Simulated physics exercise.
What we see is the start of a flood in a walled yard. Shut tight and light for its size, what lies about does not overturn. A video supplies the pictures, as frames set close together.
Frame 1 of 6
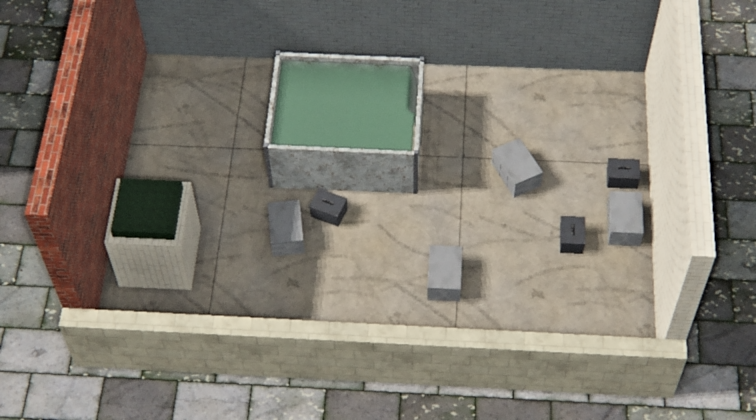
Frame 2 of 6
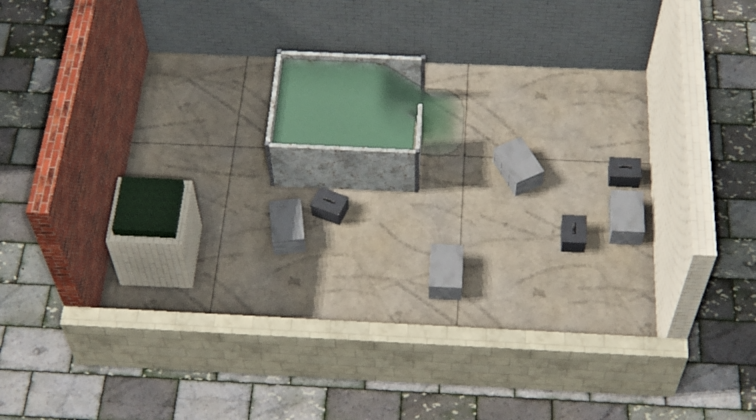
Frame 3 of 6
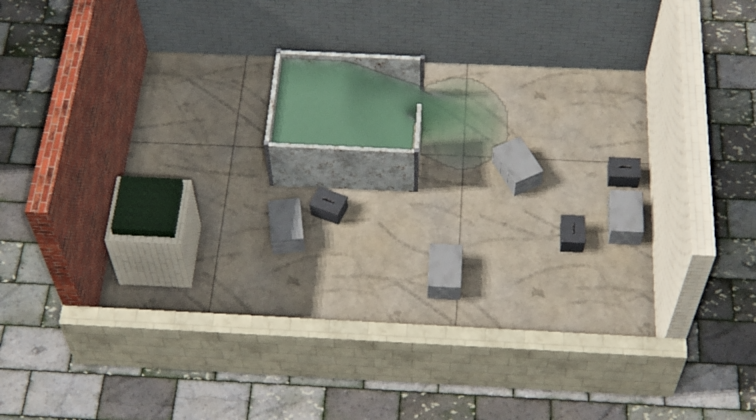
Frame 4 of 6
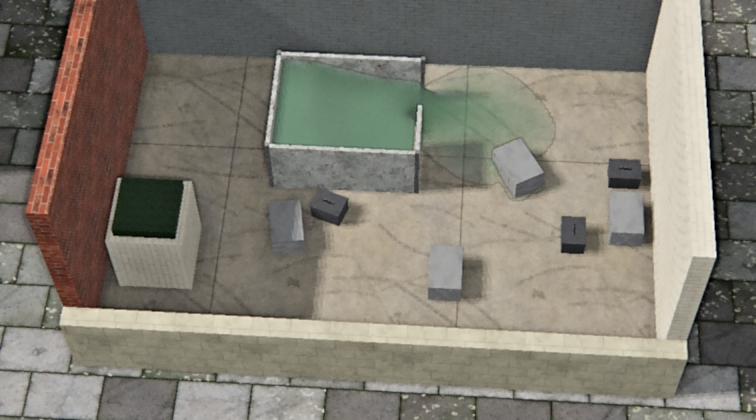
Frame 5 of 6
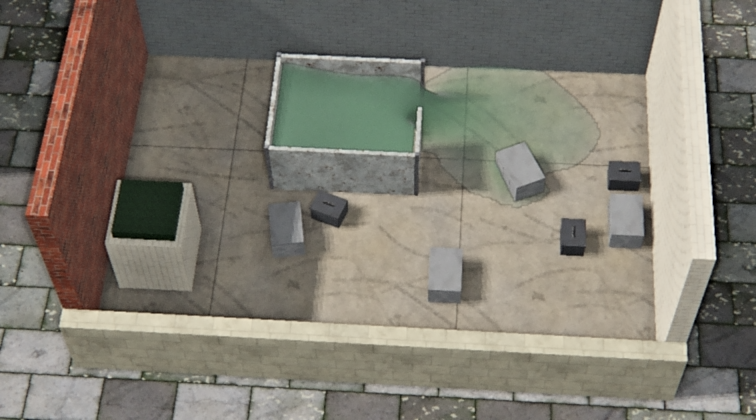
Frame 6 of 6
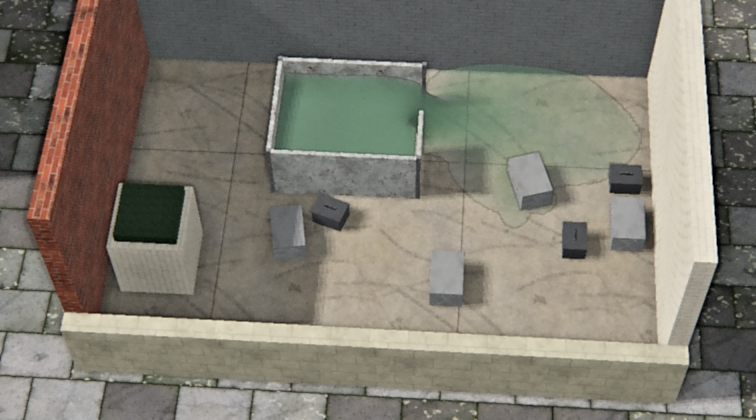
In a walled yard scattered with grey and dark crates, green water pours through a gap in the right side of a raised tank and spreads across the floor, flowing around a grey crate, which shifts slightly.
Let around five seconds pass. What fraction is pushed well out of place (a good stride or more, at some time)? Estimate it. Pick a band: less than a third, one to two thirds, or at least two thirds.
The fraction is at least two thirds of them.
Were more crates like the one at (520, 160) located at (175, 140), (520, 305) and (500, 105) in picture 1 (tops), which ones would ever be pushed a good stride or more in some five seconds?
First falls short; second driven off; third driven off.
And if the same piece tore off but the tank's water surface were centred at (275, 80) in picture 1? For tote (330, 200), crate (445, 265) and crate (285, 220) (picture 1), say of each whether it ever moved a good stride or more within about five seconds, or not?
Well, in order they come out as stayed within it, moved that far and stayed within it.
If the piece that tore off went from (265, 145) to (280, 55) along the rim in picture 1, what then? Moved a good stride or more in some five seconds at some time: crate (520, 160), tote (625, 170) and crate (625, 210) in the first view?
Listed in turn, never travels that far, never travels that far, never travels that far.
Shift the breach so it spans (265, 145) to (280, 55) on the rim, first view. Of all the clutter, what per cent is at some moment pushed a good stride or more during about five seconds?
About 40 %.
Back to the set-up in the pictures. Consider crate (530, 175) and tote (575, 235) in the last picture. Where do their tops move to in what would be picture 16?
First object around (608, 249); second object around (609, 295).
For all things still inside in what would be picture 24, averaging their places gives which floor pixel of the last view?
Close to (485, 296).
A moment on, 1 of 7 are well off their spots; 0 afloat.
Next, 4 of 7 are well off their spots; 4 afloat.
Later, 4 of 7 are well off their spots; 4 afloat.
In the end, 5 of 7 are well off their spots, and 5 have been at some point; 4 afloat.
